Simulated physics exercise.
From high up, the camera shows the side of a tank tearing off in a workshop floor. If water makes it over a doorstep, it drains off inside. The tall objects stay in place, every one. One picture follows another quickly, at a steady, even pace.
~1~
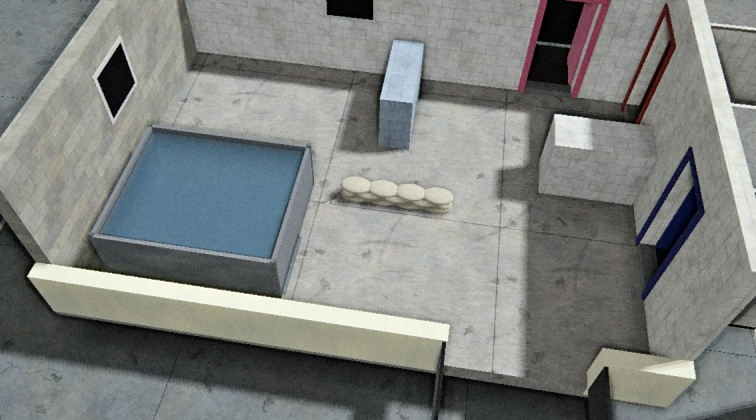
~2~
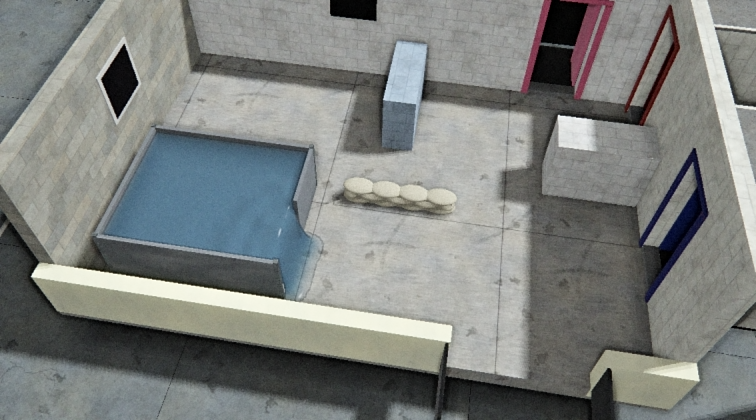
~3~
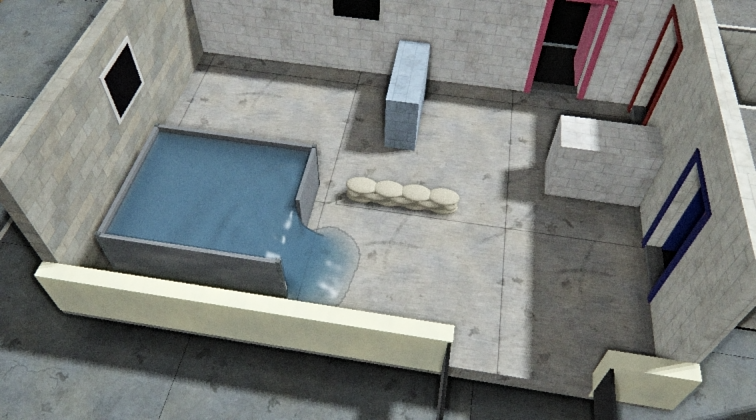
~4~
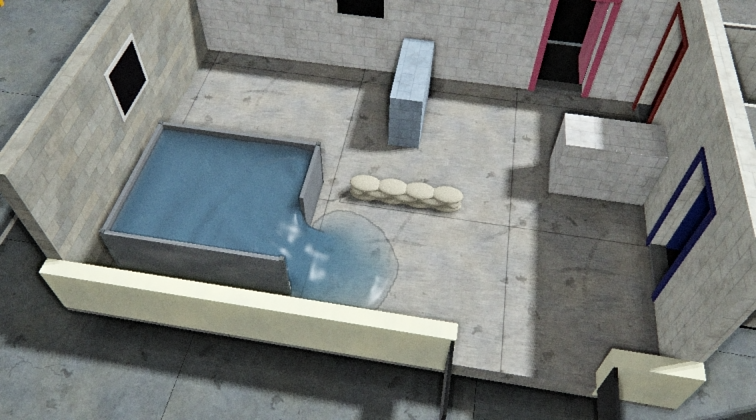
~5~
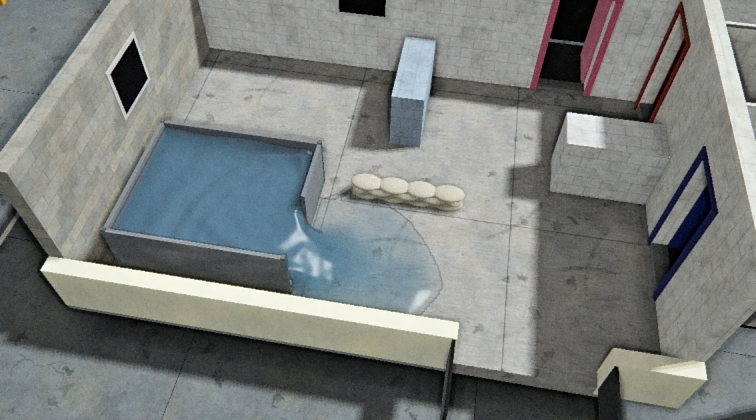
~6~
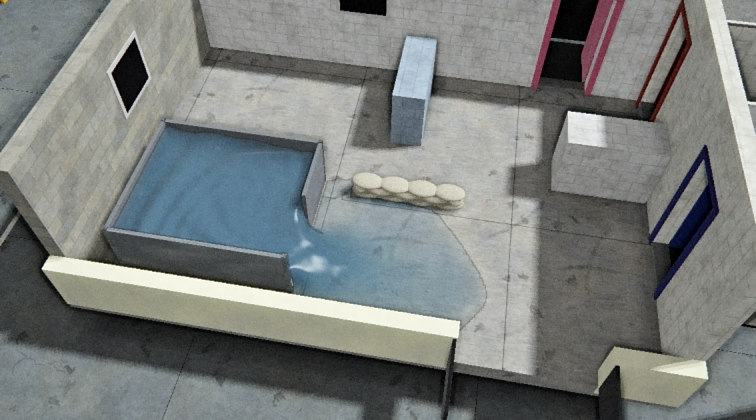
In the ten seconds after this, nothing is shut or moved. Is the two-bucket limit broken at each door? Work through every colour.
In the end the red door will be within bounds; the blue door will be over the limit; the pink door will be within bounds.
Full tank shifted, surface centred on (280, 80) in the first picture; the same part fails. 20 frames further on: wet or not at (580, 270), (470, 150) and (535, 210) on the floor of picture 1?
As listed: Under water, awash, wet.
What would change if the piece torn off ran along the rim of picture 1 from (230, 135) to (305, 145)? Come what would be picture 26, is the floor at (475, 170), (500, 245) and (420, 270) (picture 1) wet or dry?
Soaked, untouched, untouched.
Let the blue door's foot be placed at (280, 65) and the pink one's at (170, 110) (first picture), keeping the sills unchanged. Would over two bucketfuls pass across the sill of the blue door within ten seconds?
Well, blue door comes in under it, as far as I can tell.
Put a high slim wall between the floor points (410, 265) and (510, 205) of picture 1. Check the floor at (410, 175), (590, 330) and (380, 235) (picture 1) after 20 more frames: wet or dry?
Lab note - spot 1 parched, spot 2 inundated, spot 3 inundated.
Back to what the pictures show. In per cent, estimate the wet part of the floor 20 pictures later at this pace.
About 40 per cent.
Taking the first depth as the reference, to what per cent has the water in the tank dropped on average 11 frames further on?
Estimate: Around 60 per cent.
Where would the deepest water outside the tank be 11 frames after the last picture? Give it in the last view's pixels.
Roughly at pixel (648, 321).
A moment on, water covers 30 % of the floor; the red door not reached, the blue door not reached, the pink door not reached.
Next, water covers 40 % of the floor; the red door not reached, the blue door over two buckets in, the pink door not reached.
Then, water covers 40 % of the floor; the red door not reached, the blue door far over two buckets in, the pink door not reached.
Later, water covers 60 % of the floor; the red door not reached, the blue door far over two buckets in, the pink door wet at the sill, nothing in.
In the end, water covers 95 % of the floor; the red door wet at the sill, nothing in, the blue door far over two buckets in, the pink door wet at the sill, nothing in.
